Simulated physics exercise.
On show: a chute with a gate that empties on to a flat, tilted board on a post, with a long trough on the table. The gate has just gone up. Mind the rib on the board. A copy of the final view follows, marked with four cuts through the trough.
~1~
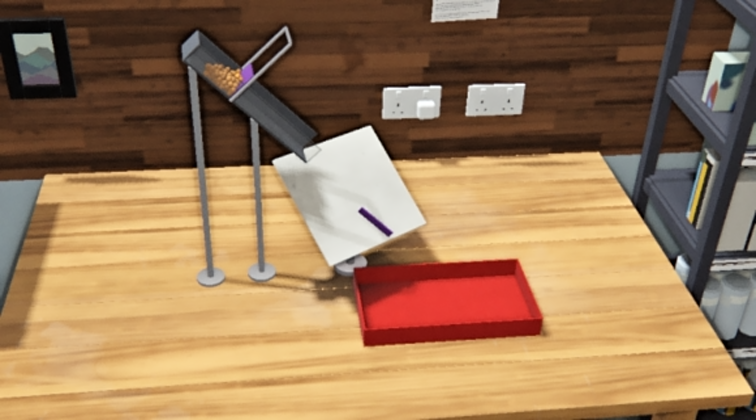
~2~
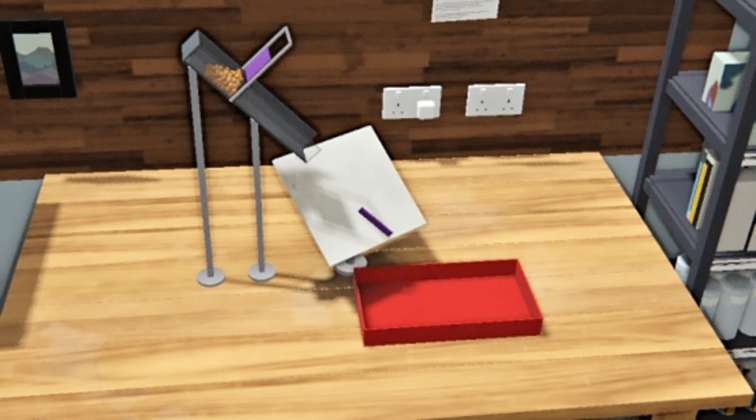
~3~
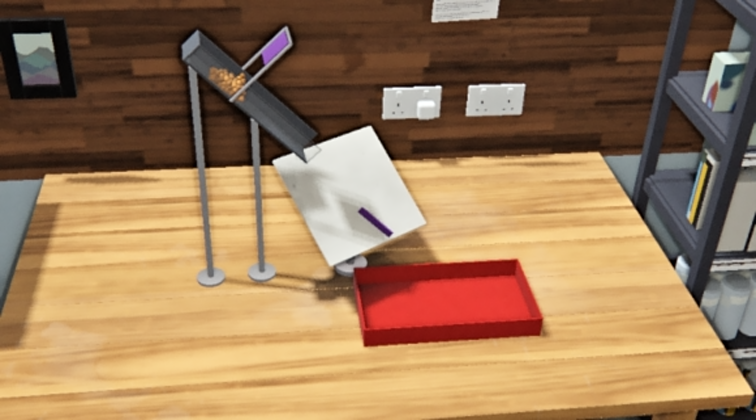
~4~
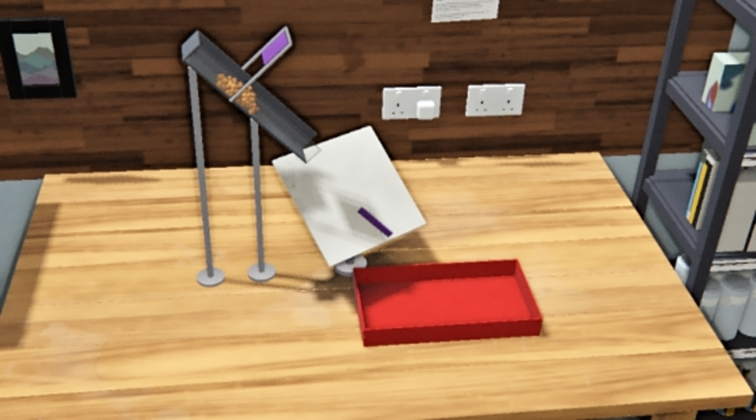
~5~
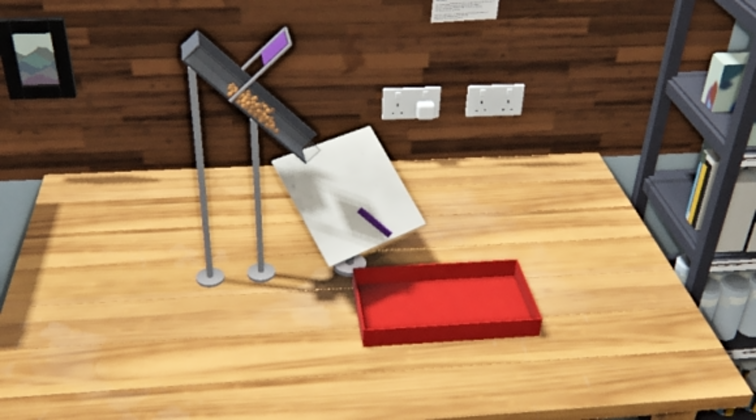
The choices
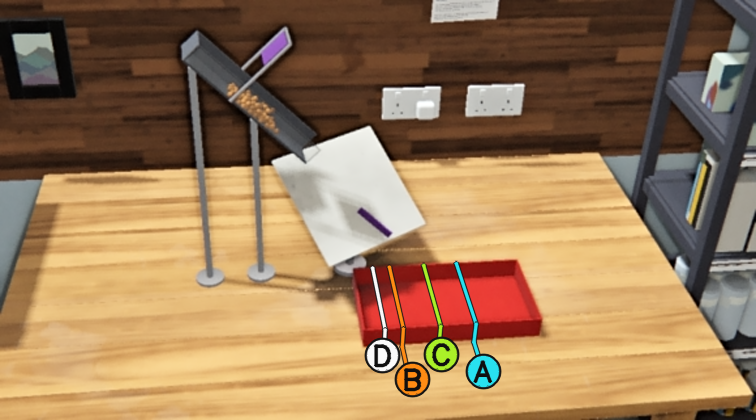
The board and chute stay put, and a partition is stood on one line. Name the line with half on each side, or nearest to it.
Best: C.
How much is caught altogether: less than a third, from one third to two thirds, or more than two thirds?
About that: More than two thirds.
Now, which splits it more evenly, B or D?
That is line B.
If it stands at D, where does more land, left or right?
More lands on the right.
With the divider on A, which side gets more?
Left.
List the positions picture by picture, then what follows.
In the first picture, load behind the gate (225, 75), roasted chickpeas; lip of the chute (304, 155), sloping fairly steeply.
In the second picture, middle of the board (352, 193), tilted fairly steeply; middle of its low edge (380, 244); of its high edge (323, 143).
In the third picture, front corners of the trough (365, 329) and (543, 318), empty; front of the load (241, 96).
In the fourth picture, middle of the load (239, 92); its front (254, 108), roughly a quarter of the way to the lip; rib from (361, 207) to (393, 233).
In the fifth picture, middle of the load (250, 100); its front (276, 132), roughly half of the way to the lip.
On the marked copy, line A crosses the front rim at (475, 323); line B crosses the front rim at (403, 327); line C crosses the front rim at (440, 325); line D crosses the front rim at (384, 328).
If A is chosen, of what is caught, the larger part on the left of the divider, about a tenth on the right.
If B is chosen, of what is caught, about a tenth on the left of the divider, the larger part on the right.
If C is chosen, of what is caught, roughly a third on the left of the divider, roughly two thirds on the right.
If D is chosen, of what is caught, just a few on the left of the divider, almost all on the right.
